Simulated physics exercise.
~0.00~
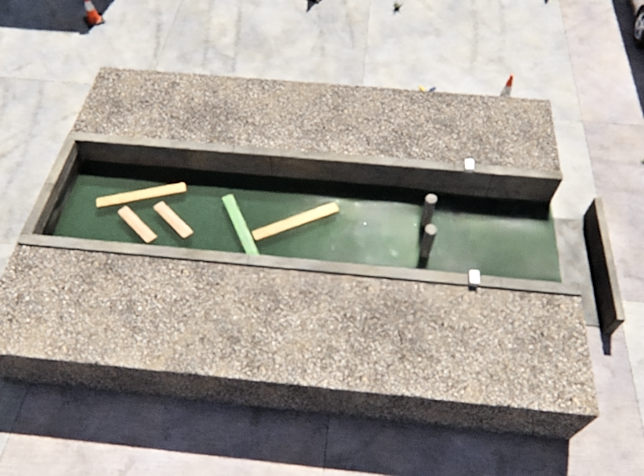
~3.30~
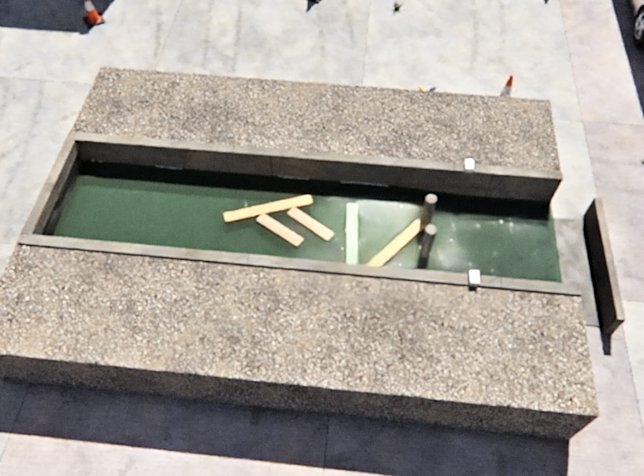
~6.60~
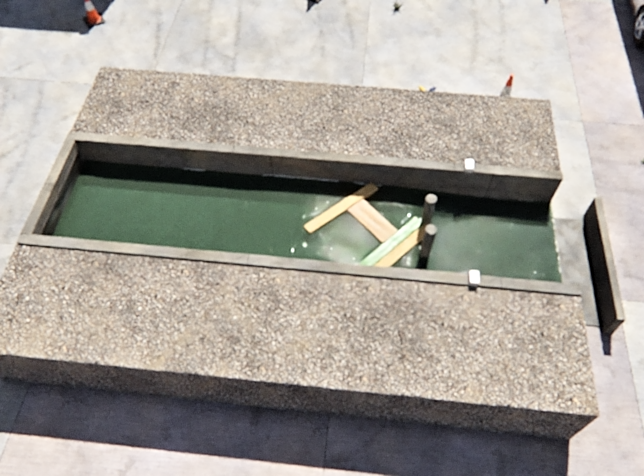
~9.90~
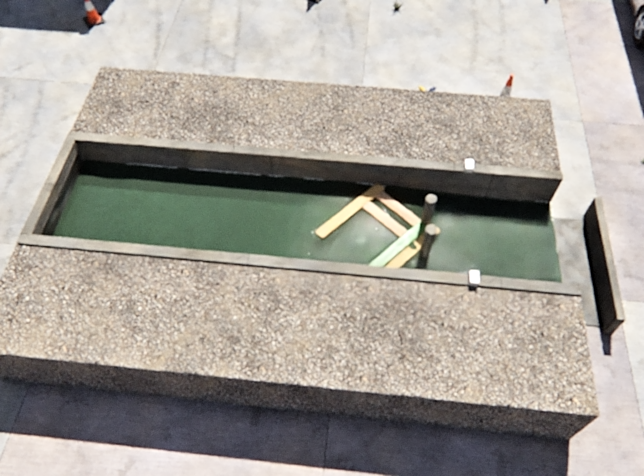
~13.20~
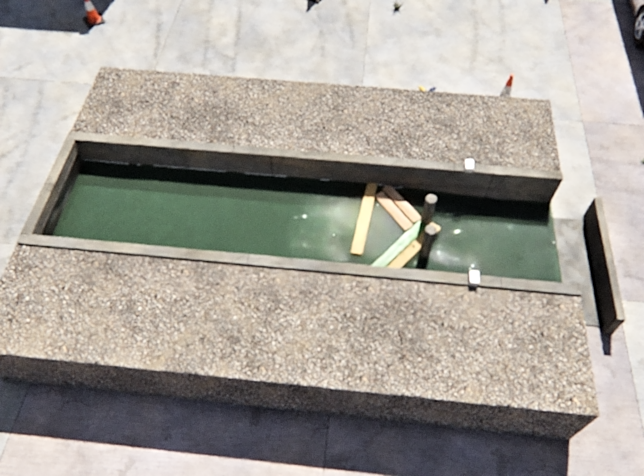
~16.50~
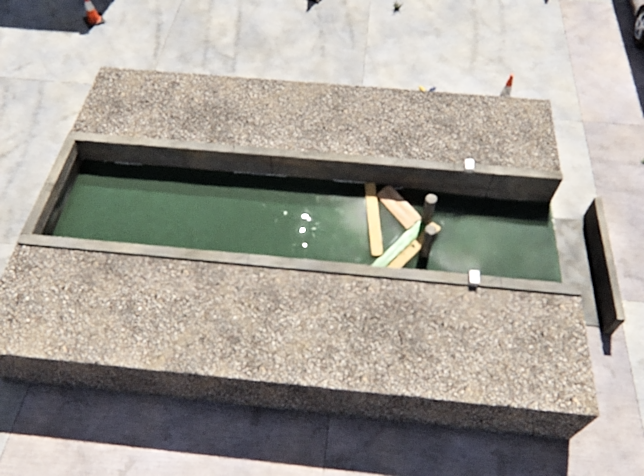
A stone-lined channel carries five loose planks rightward until they jam against two posts.
